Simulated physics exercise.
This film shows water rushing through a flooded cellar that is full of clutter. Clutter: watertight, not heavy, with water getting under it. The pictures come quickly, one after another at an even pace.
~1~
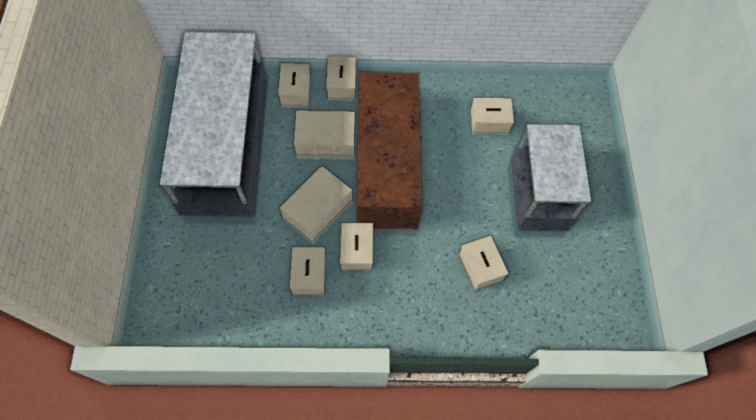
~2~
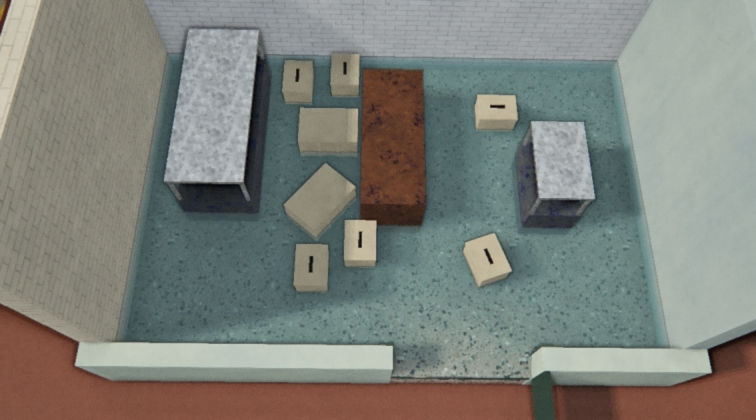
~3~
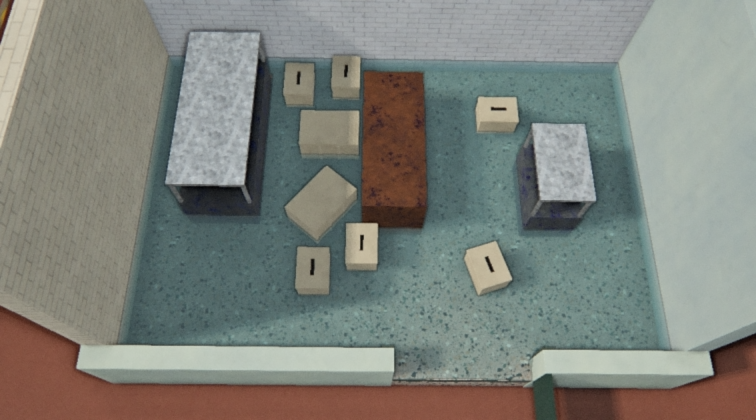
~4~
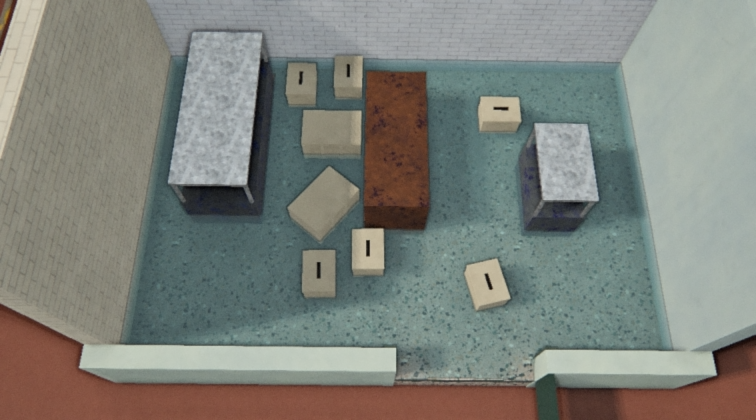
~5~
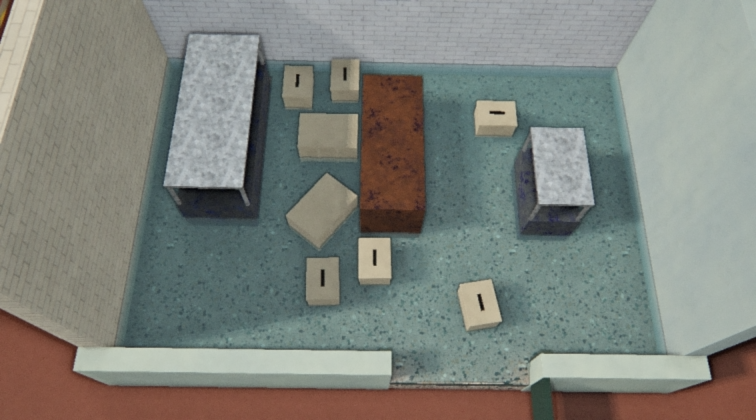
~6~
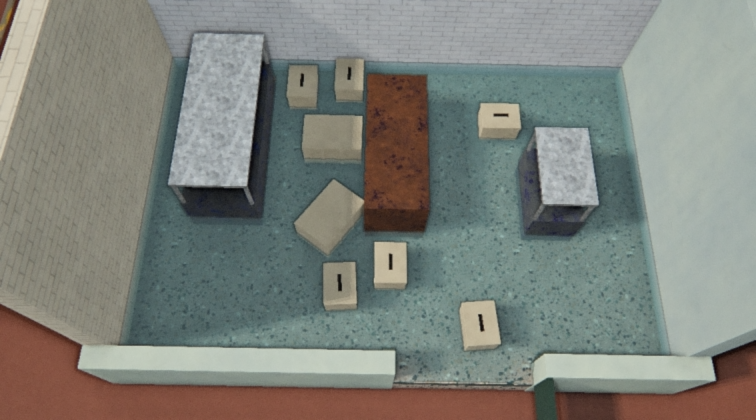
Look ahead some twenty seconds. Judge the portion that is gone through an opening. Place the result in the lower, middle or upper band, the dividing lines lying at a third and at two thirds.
Middle band.
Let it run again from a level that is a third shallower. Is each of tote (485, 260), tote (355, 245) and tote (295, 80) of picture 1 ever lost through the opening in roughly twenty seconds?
Object by object the verdict is leaves, leaves, never escapes.
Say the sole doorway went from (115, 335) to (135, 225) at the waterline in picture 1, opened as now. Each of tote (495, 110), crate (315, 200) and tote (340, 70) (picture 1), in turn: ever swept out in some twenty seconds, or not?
First held back, then flushed away, then held back.
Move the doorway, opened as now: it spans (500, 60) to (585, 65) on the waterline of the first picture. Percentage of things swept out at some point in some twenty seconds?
I'd say some 80 in a hundred.
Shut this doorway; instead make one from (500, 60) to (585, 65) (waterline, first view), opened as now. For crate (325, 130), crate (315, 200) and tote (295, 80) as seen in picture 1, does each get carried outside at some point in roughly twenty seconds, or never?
The three come to no escape, no escape and escape, in that order.
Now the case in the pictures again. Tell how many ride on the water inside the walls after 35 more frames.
The answer would be 2.
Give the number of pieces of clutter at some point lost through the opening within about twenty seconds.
Result - 5.
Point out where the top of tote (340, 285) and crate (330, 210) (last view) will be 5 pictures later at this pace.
Approximately (422, 343) for one and (357, 260) for the other.
A moment on, 1 of 8 are out; 7 afloat.
Next, 4 of 8 are out; 4 afloat.
Later, 5 of 8 are out; 2 afloat.
In the end, 5 of 8 are out; 2 afloat.
